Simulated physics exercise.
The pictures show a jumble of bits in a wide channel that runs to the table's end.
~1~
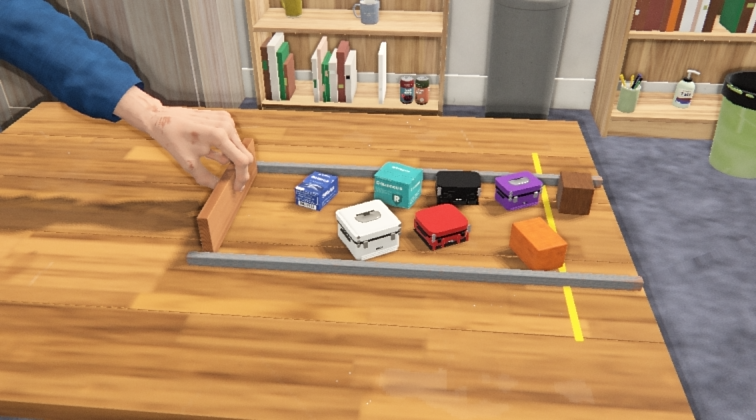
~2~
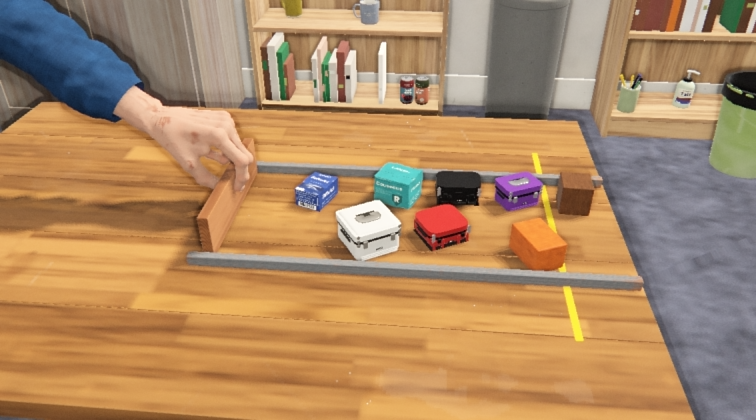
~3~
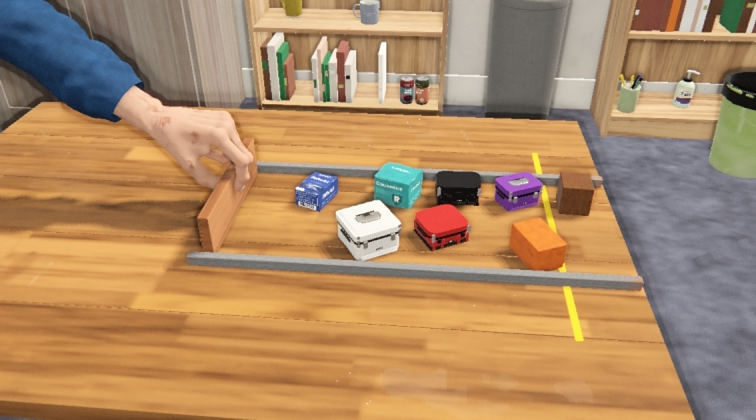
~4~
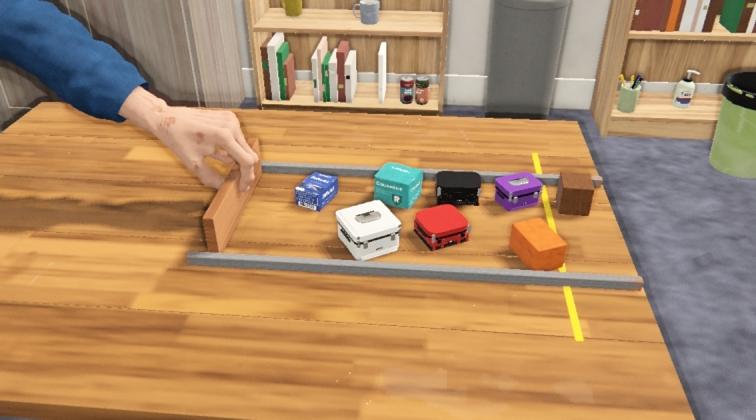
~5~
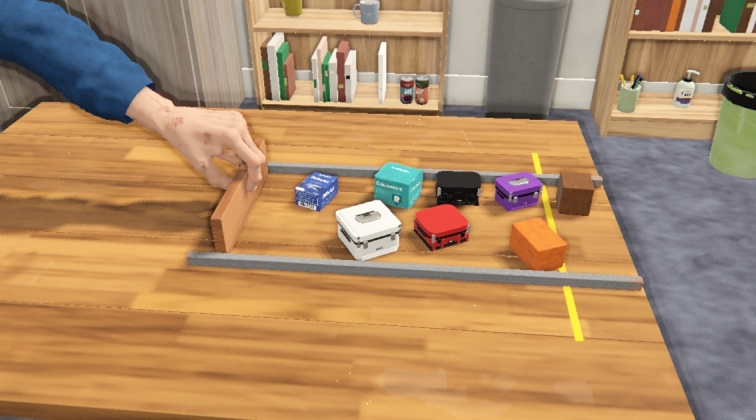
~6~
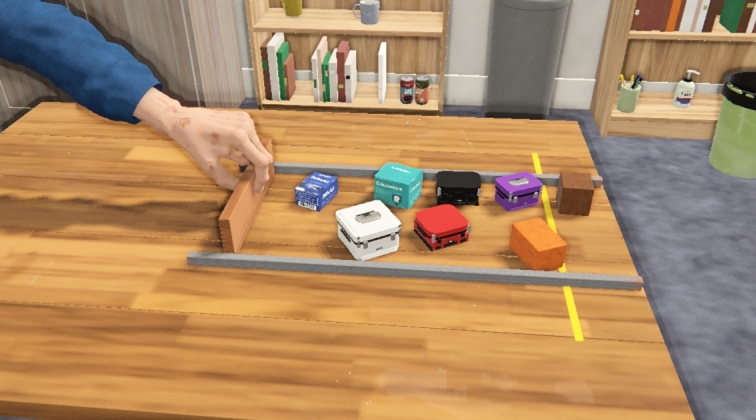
To begin with, a hand holds a brown board upright at the left of a channel between two grey rails, with small cases, boxes and blocks spread out ahead of it. The hand then slides the board slightly to the right, while the other items stay still.
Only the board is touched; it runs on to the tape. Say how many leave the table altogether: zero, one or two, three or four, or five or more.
The number that fall off is three or four.
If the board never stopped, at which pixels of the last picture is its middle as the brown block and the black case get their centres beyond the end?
Near (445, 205) and (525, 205).
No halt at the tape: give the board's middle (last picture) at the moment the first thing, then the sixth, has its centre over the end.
First at (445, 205), next at (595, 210).
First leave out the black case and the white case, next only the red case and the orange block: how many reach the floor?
2 in the first case, 3 in the second.
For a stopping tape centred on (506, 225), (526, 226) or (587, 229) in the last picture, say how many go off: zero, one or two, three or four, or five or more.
In that order: Either one or two; one to two; 5 or more.
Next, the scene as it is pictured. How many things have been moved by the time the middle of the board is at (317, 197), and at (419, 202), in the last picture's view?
1 and 7.
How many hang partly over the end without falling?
That would be 2.
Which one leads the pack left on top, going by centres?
The orange block.
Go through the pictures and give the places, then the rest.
In the first picture, brown block (575, 193); orange block (537, 245); purple case (517, 192); board (231, 193); tape (552, 227).
In the second picture, orange block (537, 245); black case (458, 189).
In the third picture, purple case (517, 192); red case (441, 227).
In the fourth picture, brown block (575, 193); blue box (317, 191).
In the fifth picture, orange block (537, 245); white case (368, 230).
In the sixth picture, brown block (575, 193); orange block (537, 245); purple case (517, 192); board (250, 194); tape (552, 227).
A little later, none off yet; brown block at rest near (575, 193); orange block at rest near (537, 245); purple case at rest near (517, 192).
When it is over, the number that fall off is three or four; down, black case, purple case and brown block.
